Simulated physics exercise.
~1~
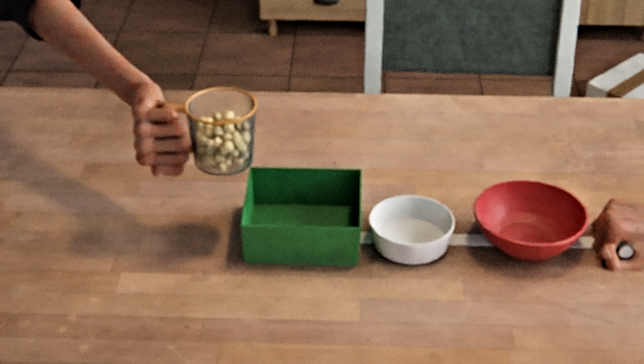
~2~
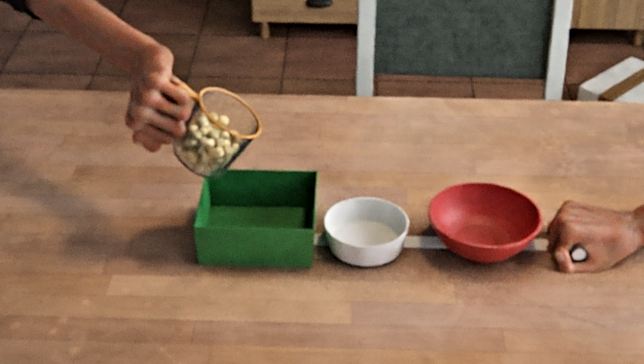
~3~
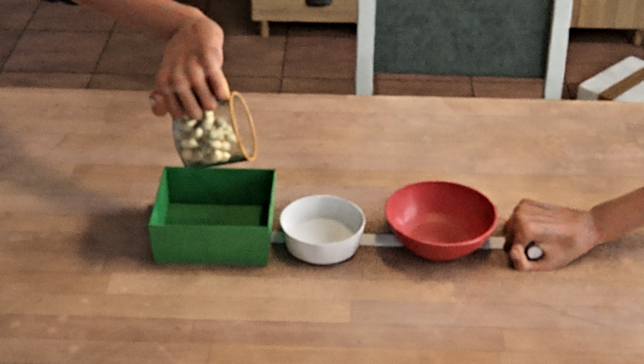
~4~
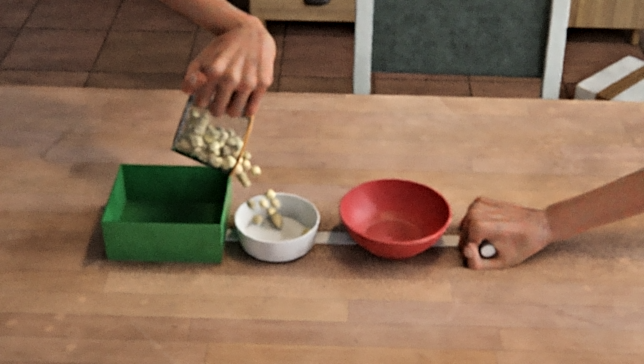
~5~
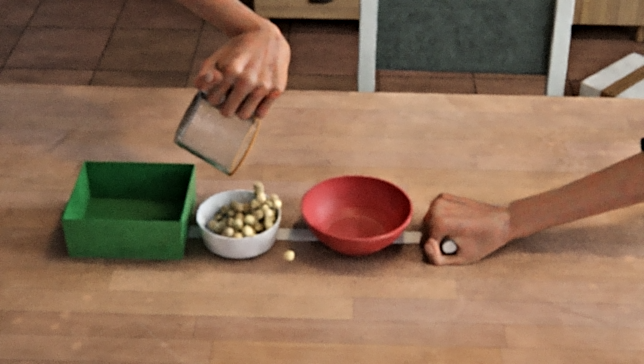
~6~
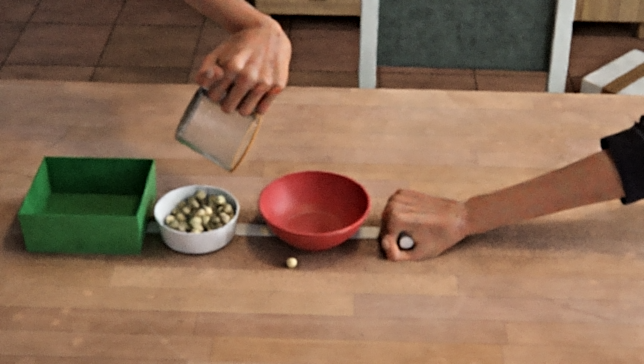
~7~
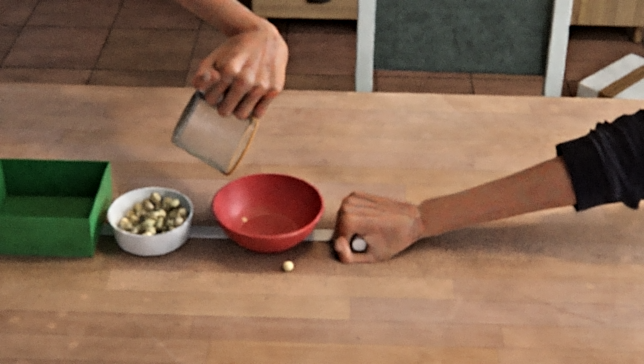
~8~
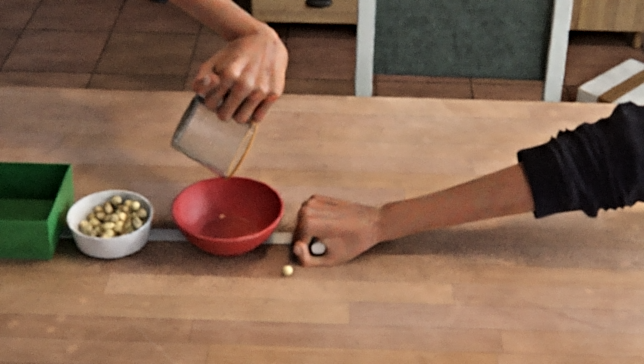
Macadamia nuts pour from a hand-tipped cup into the sliding white dish, a few landing outside.
